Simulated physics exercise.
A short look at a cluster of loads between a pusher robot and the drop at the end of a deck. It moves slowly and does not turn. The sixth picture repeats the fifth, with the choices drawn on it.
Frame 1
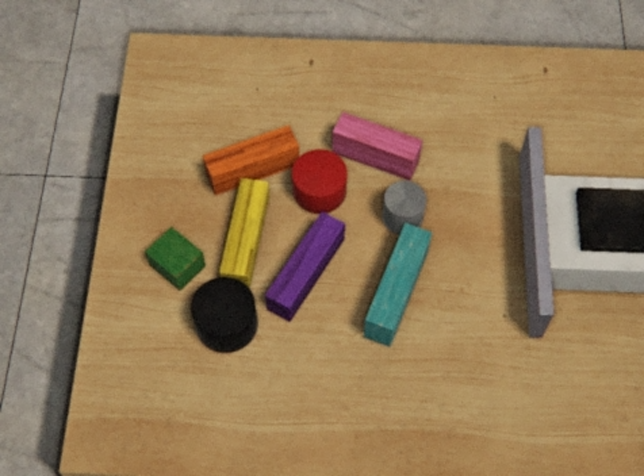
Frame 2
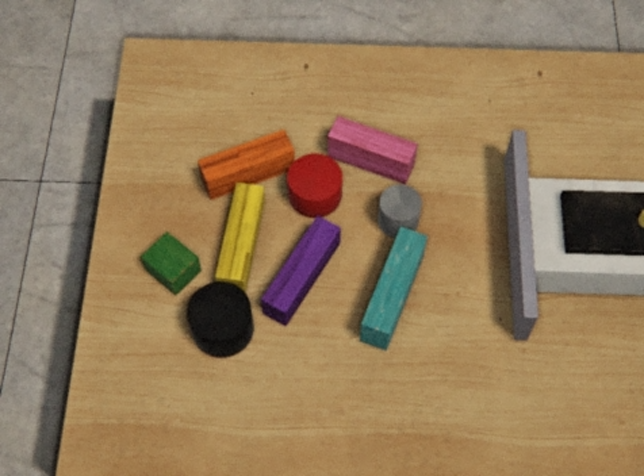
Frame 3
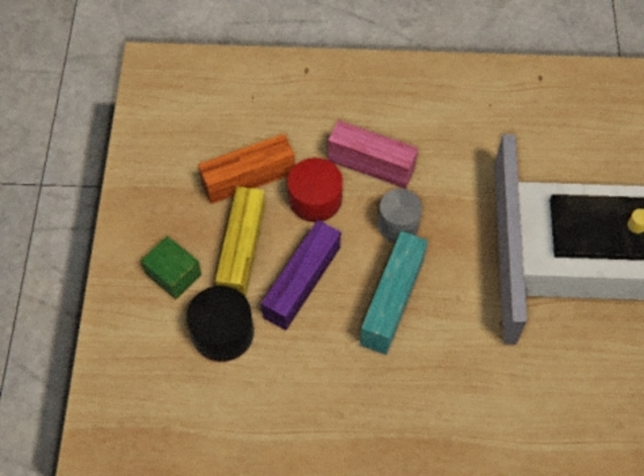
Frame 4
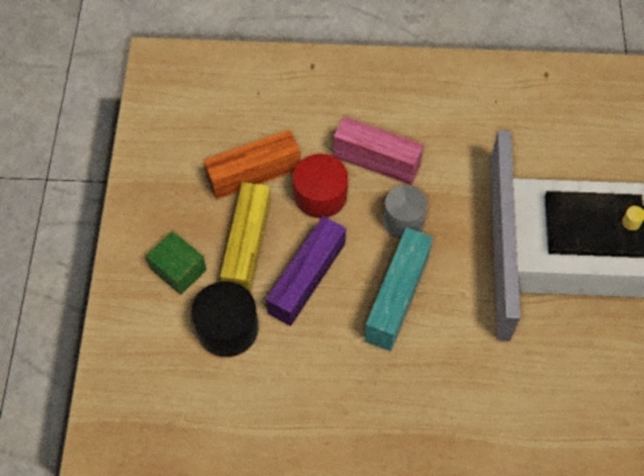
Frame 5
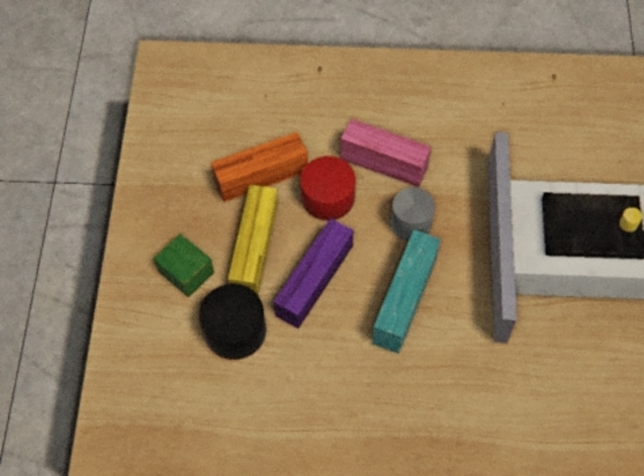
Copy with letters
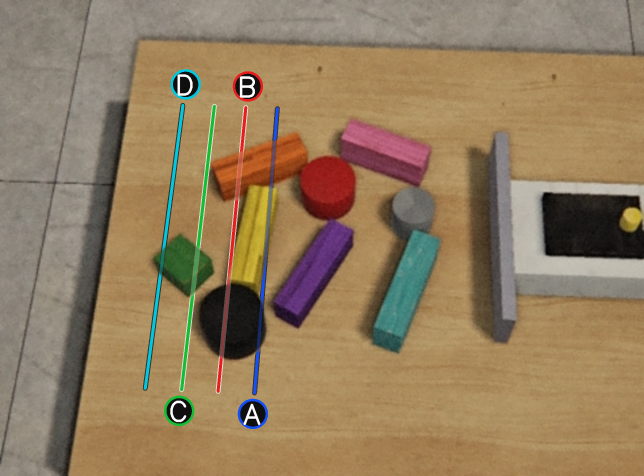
On a wooden deck, a pusher robot creeps left toward a cluster of coloured blocks and cylinders.
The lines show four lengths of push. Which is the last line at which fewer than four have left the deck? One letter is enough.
The farthest such stop is D.
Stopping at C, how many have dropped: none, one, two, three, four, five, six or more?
One.
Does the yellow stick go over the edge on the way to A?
No.
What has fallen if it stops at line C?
It is the green crate.
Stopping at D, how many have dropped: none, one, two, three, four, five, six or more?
Three.
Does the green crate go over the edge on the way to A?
By then, no.
On the marked copy, A at (267, 240); B at (233, 239); C at (199, 238); D at (165, 236).
With D. Early on, robot (462, 220); pink stick (332, 146); turquoise bar (357, 288).
Further on, robot (338, 215); green crate (139, 265); black canister (158, 319).
At the end, robot (243, 212); black canister over the edge; yellow stick over the edge; three fallen.
As for the rest, A is within the limit but short; B is within the limit but short; C is within the limit but short.
